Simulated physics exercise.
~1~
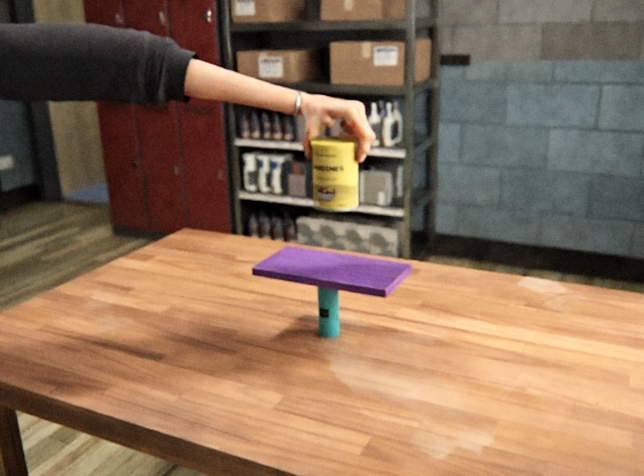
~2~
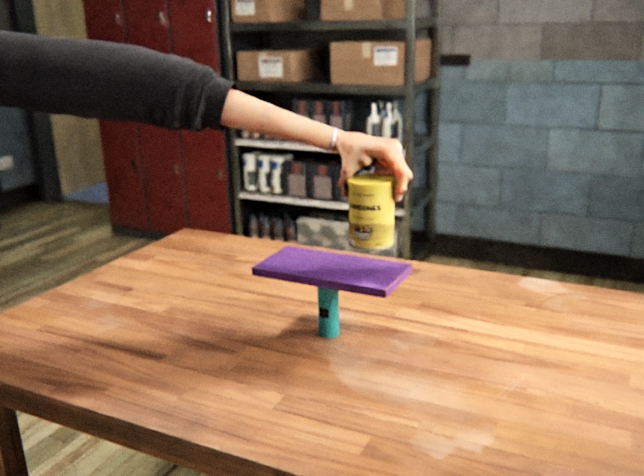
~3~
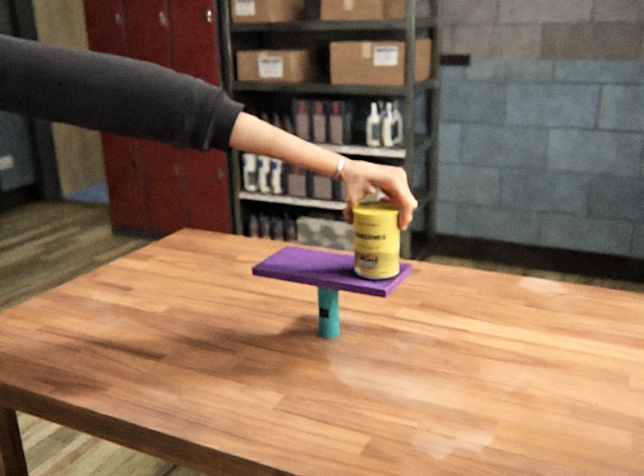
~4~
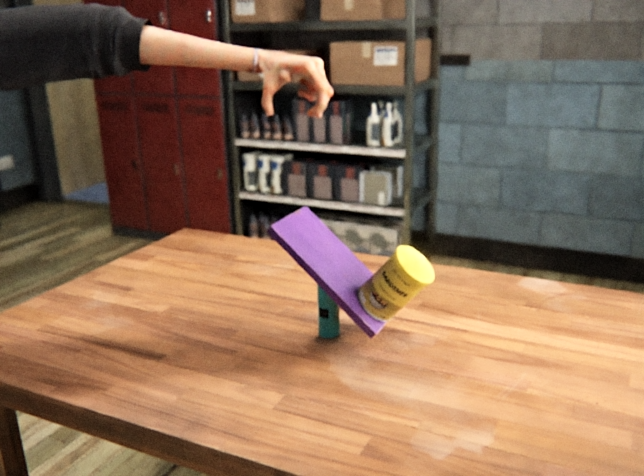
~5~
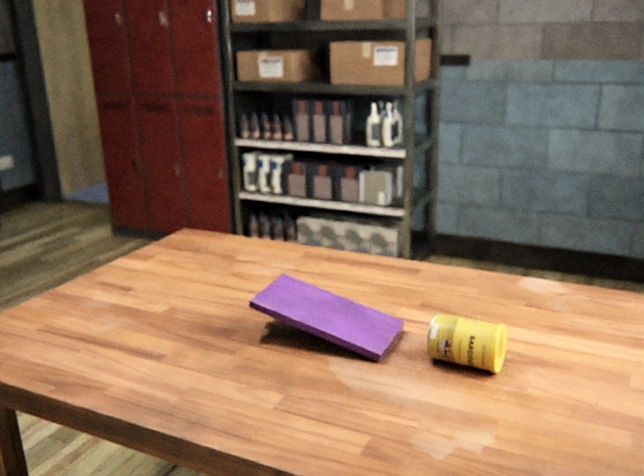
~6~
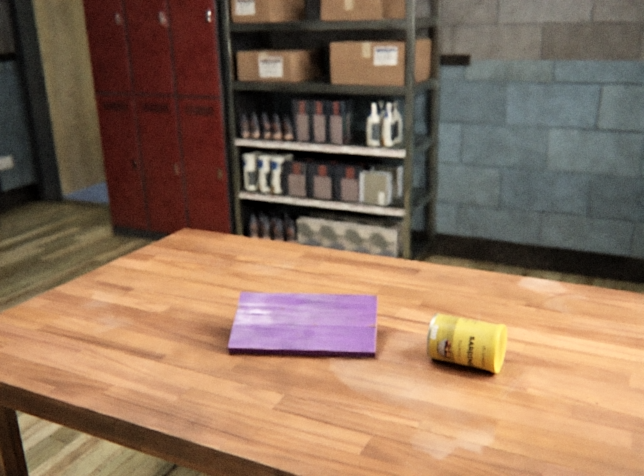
A purple board balances on a small upright turquoise cylinder atop a wooden table, seen from slightly above by a still camera, with red lockers, stocked shelves and a block wall behind. A hand reaches in from the left holding a yellow tin, moves it right and lowers it upright onto the board's right end. As the hand lets go and draws back, the board tips steeply down to the right and the tin leans with it. The tin ends on its side to the right, while the board drops and settles on the tabletop, the turquoise cylinder no longer visible.
